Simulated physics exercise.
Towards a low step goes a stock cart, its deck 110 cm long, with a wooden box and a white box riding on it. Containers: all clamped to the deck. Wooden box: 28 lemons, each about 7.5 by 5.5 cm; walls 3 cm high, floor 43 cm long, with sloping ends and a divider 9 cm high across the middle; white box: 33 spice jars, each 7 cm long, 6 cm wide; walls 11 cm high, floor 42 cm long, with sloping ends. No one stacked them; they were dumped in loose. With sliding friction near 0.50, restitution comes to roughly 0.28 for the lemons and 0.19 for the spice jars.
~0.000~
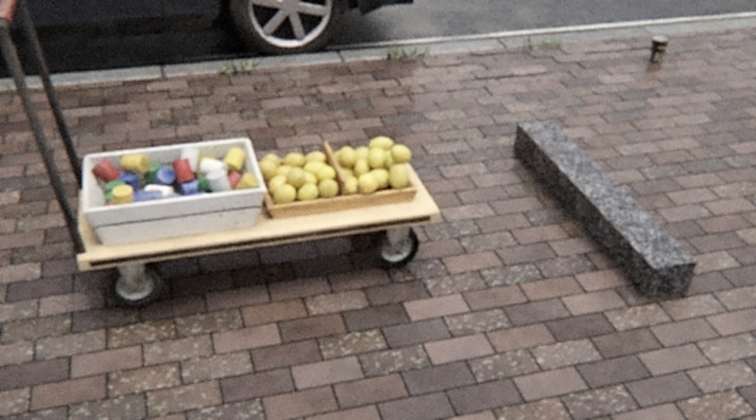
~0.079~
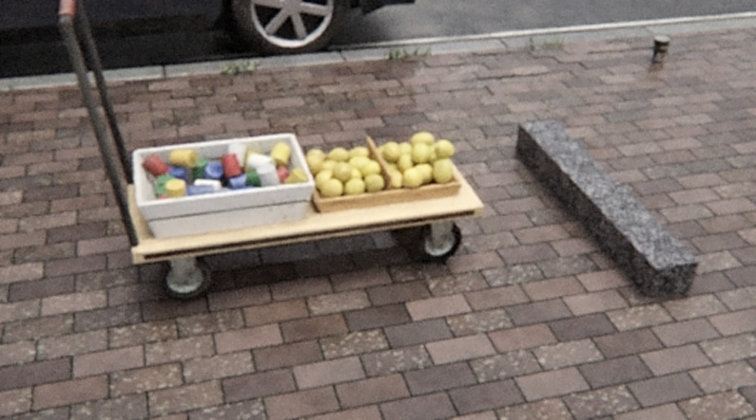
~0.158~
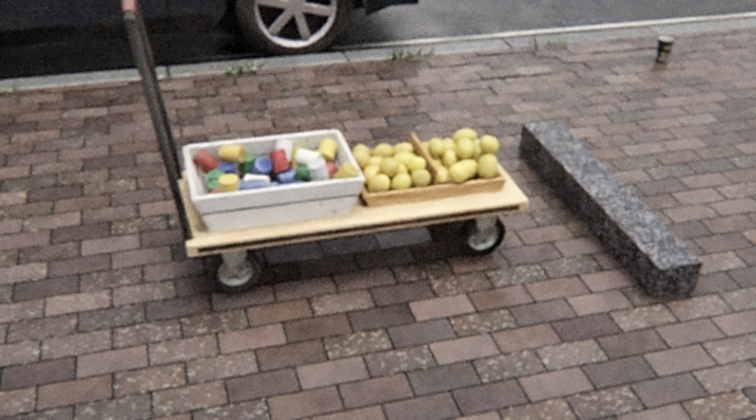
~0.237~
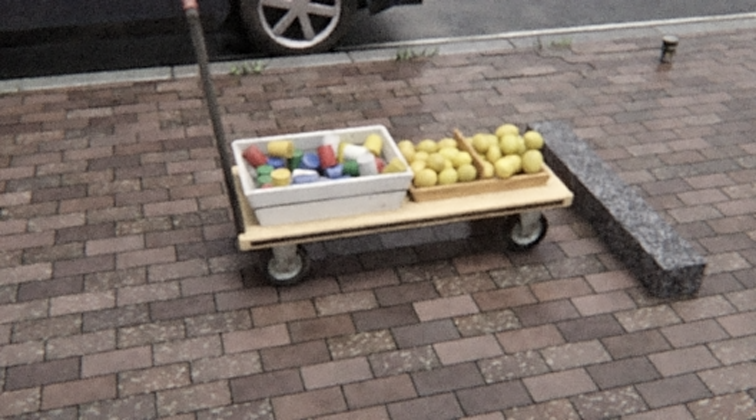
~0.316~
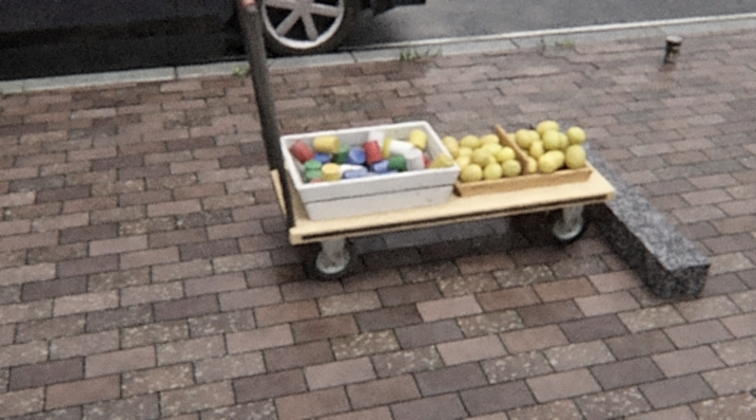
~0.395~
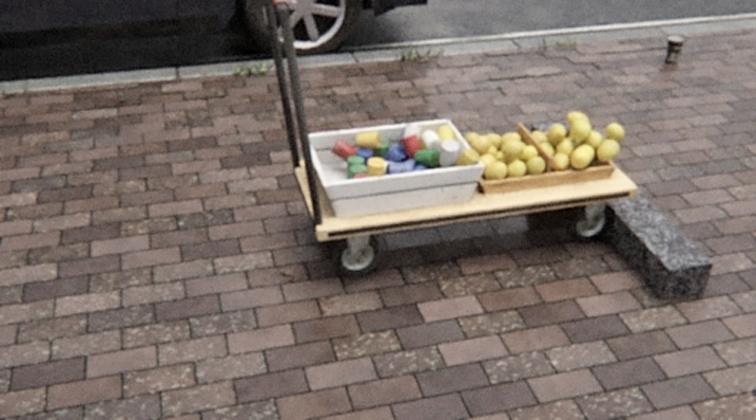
A flat wooden cart with a dark upright handle at its left end rolls to the right across wet reddish-brown brick paving, seen from slightly above. It carries a white box of small red, yellow, blue, green and white containers on the left and a divided wooden box of yellow lemons on the right, near a speckled grey stone block. The cart reaches the block as the contents shift rightward, while the camera pans slightly.
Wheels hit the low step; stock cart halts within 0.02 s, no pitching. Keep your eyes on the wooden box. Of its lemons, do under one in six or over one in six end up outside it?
Over one in six do.
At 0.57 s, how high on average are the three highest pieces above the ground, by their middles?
38 cm.
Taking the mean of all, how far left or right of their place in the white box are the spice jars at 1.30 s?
About 6 cm to the right.
After 0.45 s, 3 of 28 out of the wooden box and 0 of 33 out of the white box.
After 0.57 s, 6 of 28 out of the wooden box and 0 of 33 out of the white box.
After 0.80 s, 7 of 28 out of the wooden box and 0 of 33 out of the white box.
Outcome (at 1.30 s), 7 of 28 out of the wooden box and 0 of 33 out of the white box. Asked share, 7 of 28, 25 per cent.
